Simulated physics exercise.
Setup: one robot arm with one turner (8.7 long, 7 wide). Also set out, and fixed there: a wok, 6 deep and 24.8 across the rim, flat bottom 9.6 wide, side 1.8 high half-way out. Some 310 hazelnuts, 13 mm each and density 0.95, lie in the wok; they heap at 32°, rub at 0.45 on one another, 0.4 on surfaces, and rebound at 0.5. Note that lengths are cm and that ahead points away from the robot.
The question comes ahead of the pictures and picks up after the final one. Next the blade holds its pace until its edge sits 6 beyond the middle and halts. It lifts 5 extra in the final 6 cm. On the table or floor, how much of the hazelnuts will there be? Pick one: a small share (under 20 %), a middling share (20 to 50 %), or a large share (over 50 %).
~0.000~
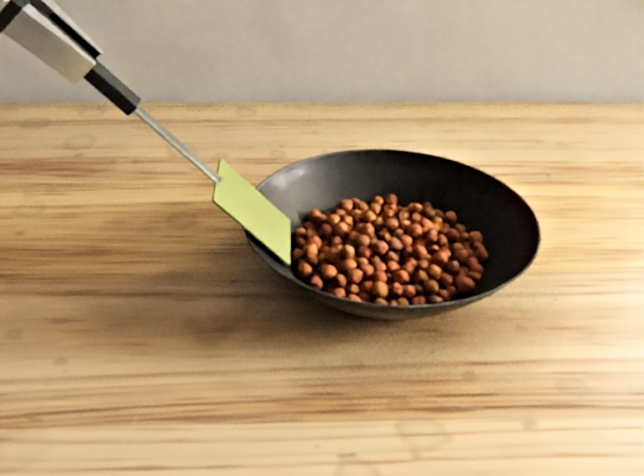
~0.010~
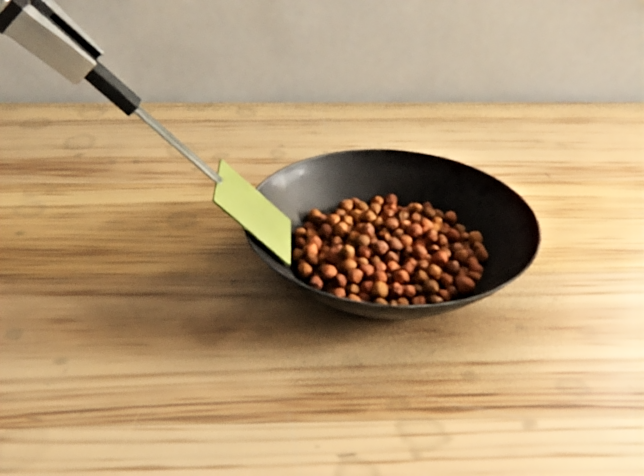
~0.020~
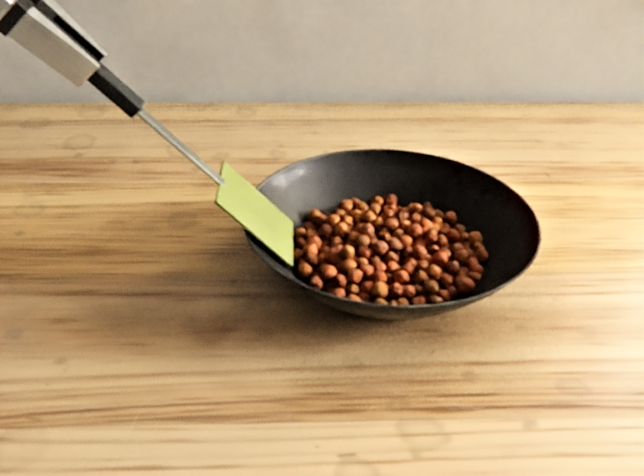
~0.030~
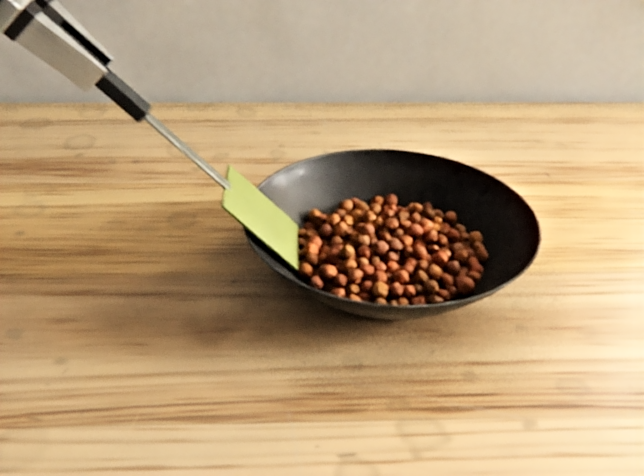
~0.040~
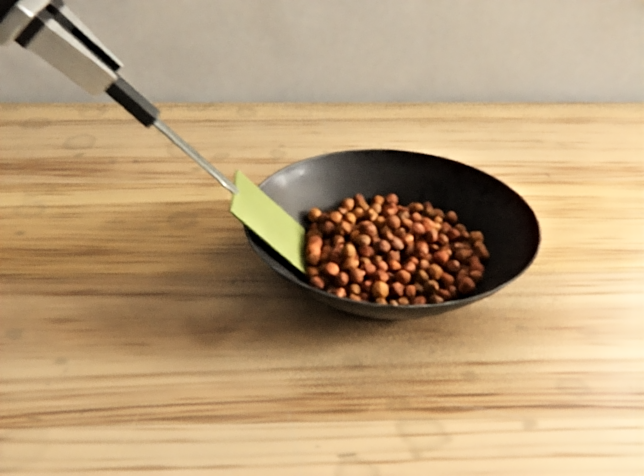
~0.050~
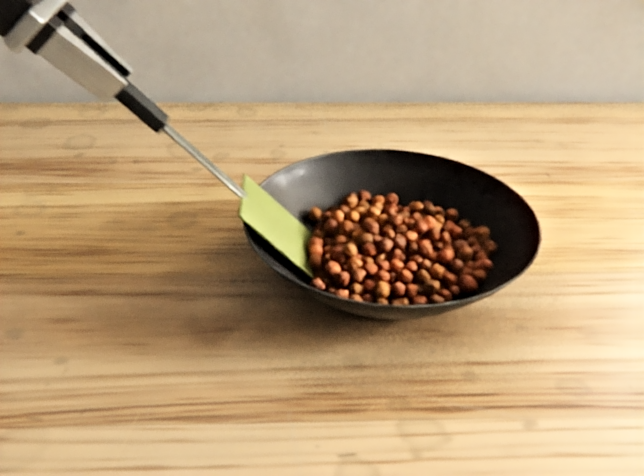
A small share.
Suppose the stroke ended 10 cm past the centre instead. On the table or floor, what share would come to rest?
35 %, roughly.
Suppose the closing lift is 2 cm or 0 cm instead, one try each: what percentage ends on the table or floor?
You'd get some 10 per cent with the first setting and some 5 per cent with the second.
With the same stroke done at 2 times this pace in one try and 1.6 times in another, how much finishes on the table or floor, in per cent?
Estimates, in order: 35 % and 25 %.
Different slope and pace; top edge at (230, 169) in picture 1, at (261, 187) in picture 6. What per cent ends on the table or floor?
Some 15 percent ends up on the table or floor.
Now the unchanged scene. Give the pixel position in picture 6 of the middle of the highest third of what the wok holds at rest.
Pixel position: Approx. (467, 237).
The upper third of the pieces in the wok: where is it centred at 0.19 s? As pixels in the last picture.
The middle lies somewhere about (467, 227).
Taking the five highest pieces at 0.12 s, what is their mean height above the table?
Estimated height above table: Approx. 7 cm.
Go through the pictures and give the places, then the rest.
In the first frame, turner top edge at (216, 179), sloping 47°; upper third of the load around (387, 246), from x 295 to 480, top at y 200; 309 in the wok.
In the second frame, turner top edge at (217, 179), sloping 47°; upper third of the load around (387, 246), from x 295 to 480, top at y 200.
In the third frame, turner top edge at (219, 181), sloping 47°; upper third of the load around (387, 246), from x 295 to 480, top at y 200.
In the fourth frame, turner top edge at (225, 185), sloping 47°; upper third of the load around (387, 246), from x 300 to 480, top at y 200.
In the fifth frame, turner top edge at (233, 190), sloping 47°; upper third of the load around (388, 244), from x 305 to 480, top at y 200.
In the sixth frame, turner top edge at (242, 194), sloping 47°; upper third of the load around (391, 243), from x 315 to 490, top at y 195; 309 in the wok.
By 0.12 s, sloping 47°, highest piece 8 above the table; 308 in the wok, 1 on the blade or in flight.
By 0.19 s, sloping 47°, highest piece 9 above the table; 301 in the wok, 8 on the blade or in flight.
By 0.42 s, sloping 47°, highest piece 7 above the table; 271 in the wok, 30 on the table or floor, 8 on the blade or in flight.
By 1.47 s, sloping 47°, highest piece 6 above the table; 271 in the wok, 38 on the table or floor.
Final count, 271 in the wok, 38 on the table or floor. That is 12 % on the table or floor.
